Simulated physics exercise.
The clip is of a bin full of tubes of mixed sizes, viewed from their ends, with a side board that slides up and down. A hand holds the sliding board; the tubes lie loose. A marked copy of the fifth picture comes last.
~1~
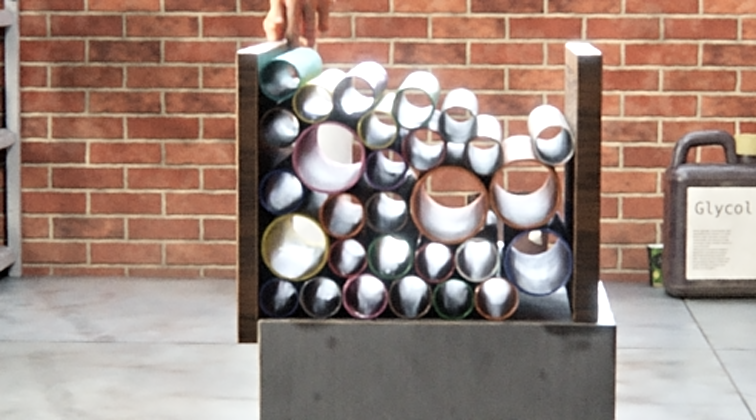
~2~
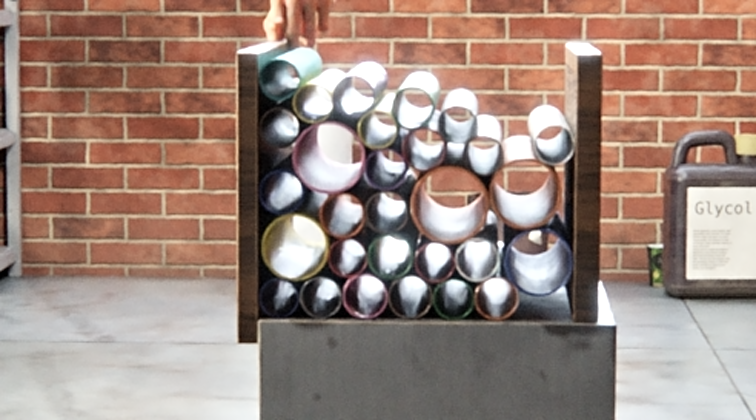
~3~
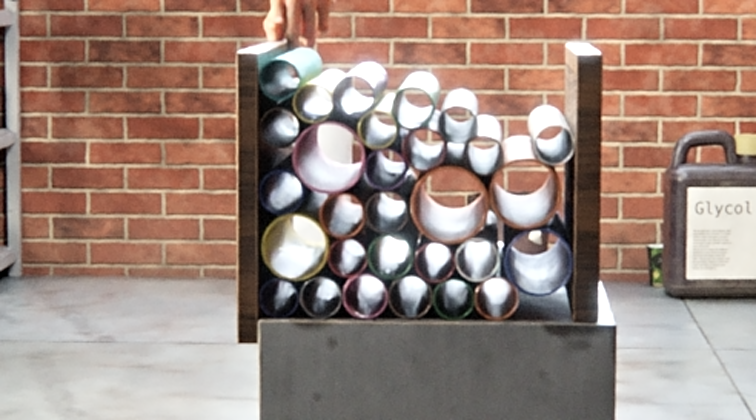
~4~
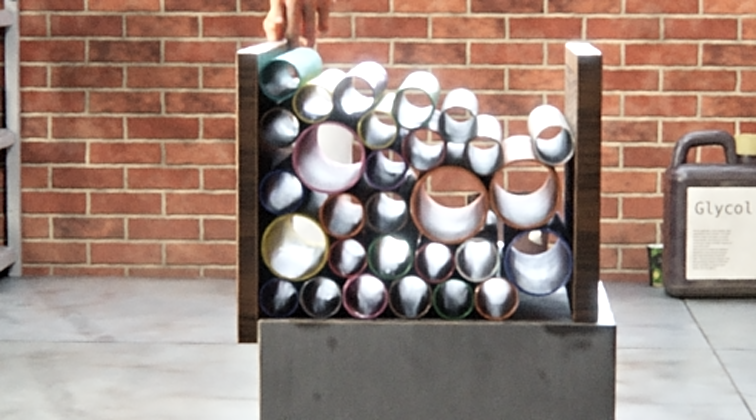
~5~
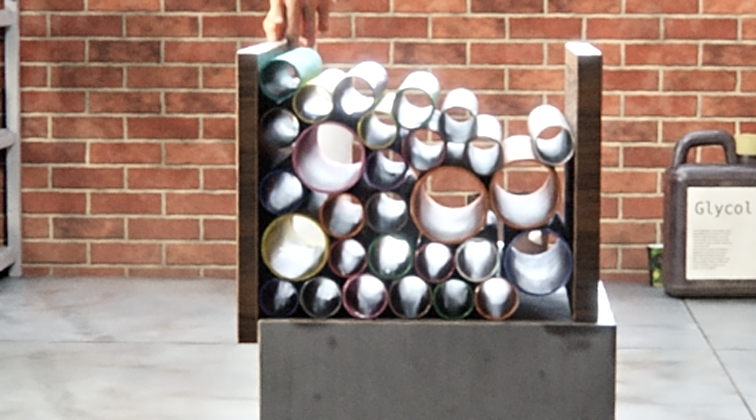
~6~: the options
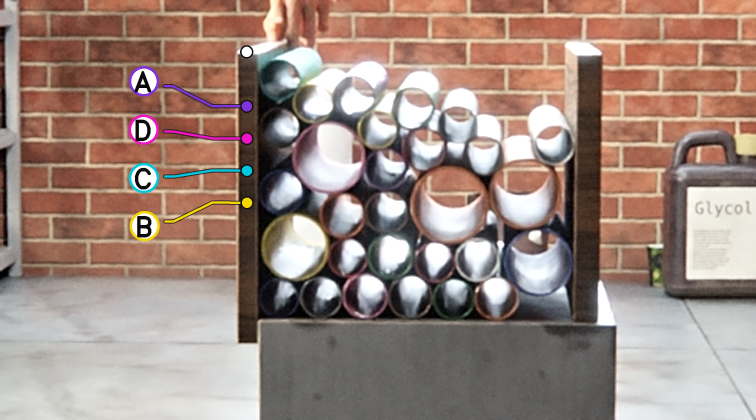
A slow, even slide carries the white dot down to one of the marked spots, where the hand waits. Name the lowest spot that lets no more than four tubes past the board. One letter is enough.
Slide it to B.
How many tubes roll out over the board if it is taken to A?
It comes to none.
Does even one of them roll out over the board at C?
Yes, at C.
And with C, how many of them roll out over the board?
The count is one.
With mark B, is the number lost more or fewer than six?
It loses fewer than six.
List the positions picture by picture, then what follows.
In the first frame, a blue tube (279, 298); an orange tube (497, 299); a blue tube (539, 262).
In the second frame, a blue tube (539, 262); a brown tube (387, 212).
In the third frame, a red tube (424, 149); a green tube (412, 107).
In the fourth frame, side board (268, 180); a blue tube (279, 298).
In the fifth frame, an orange tube (497, 299); a blue tube (539, 262); a brown tube (387, 212).
On the marked copy, A at (247, 106); B at (247, 203); C at (247, 171); D at (247, 139); the white dot at (247, 52).
Following B. Soon after the start, top of the board (259, 122).
Later, top of the board (259, 200).
In the end, top of the board (259, 202), three out over the board.
As for the rest, A none out over the board; C one out over the board; D one out over the board.
